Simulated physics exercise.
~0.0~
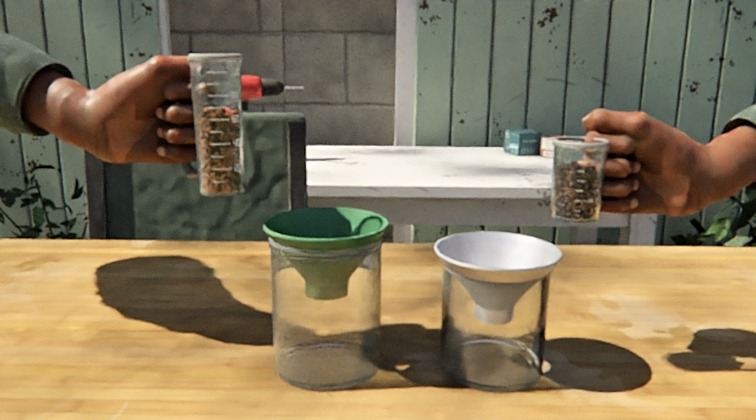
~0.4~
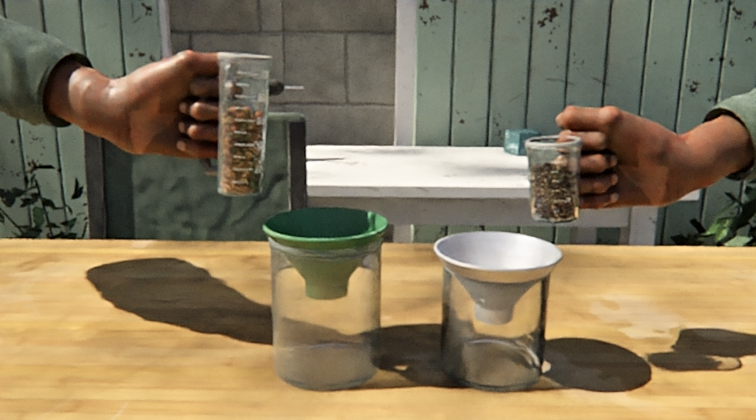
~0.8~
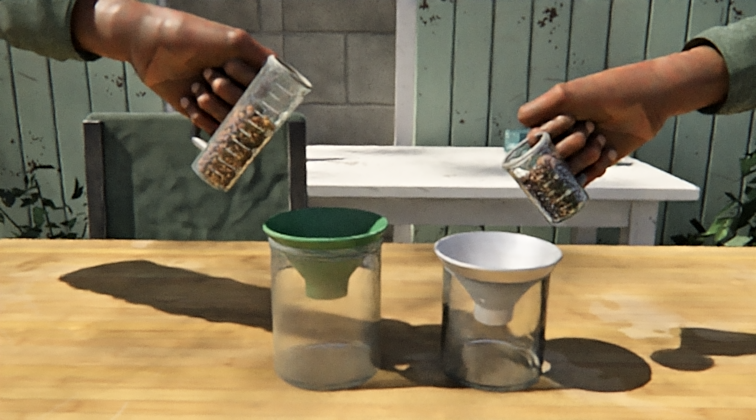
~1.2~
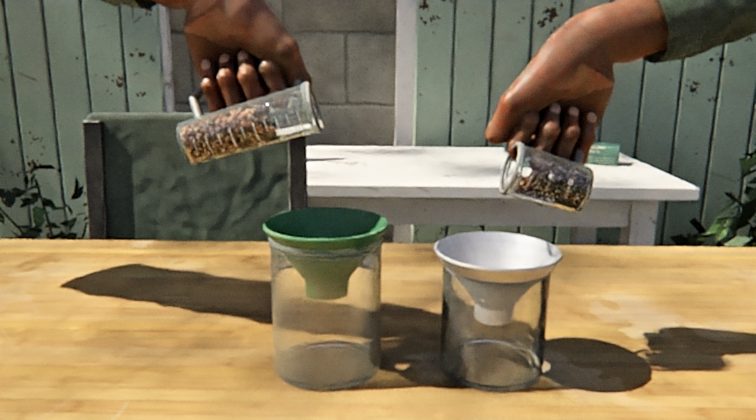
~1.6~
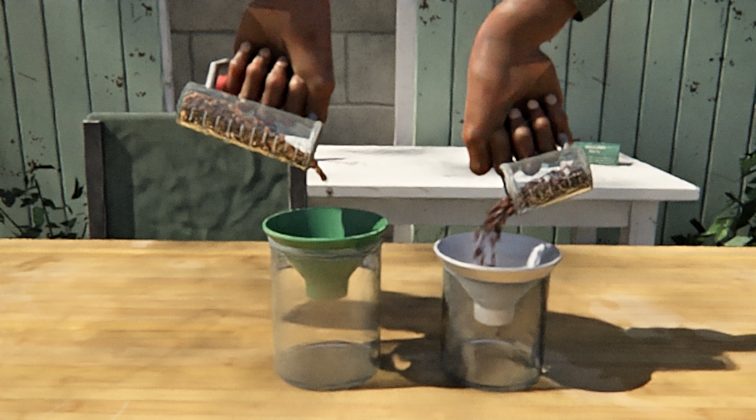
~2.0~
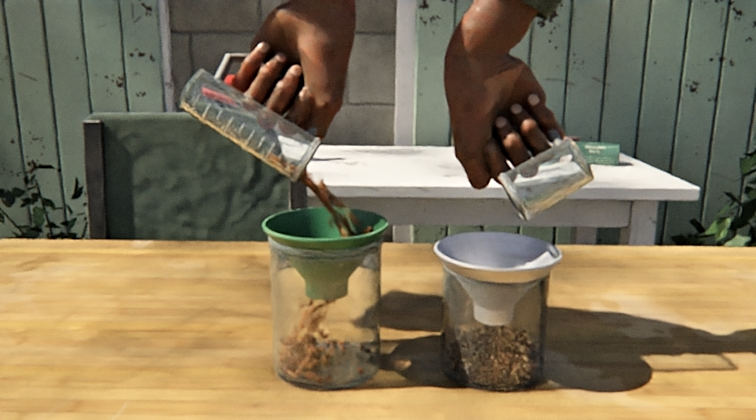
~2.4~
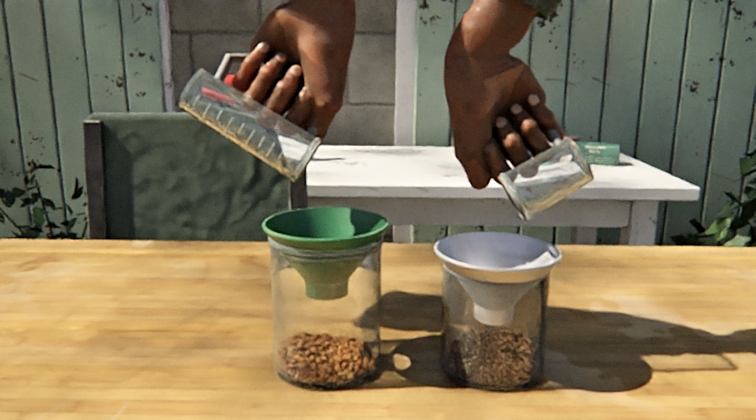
Two hands held clear cups of small brown pieces above a green funnel and a white funnel set in glass jars, then tipped them, the right one pouring first, until both cups were empty and everything lay in the jars.
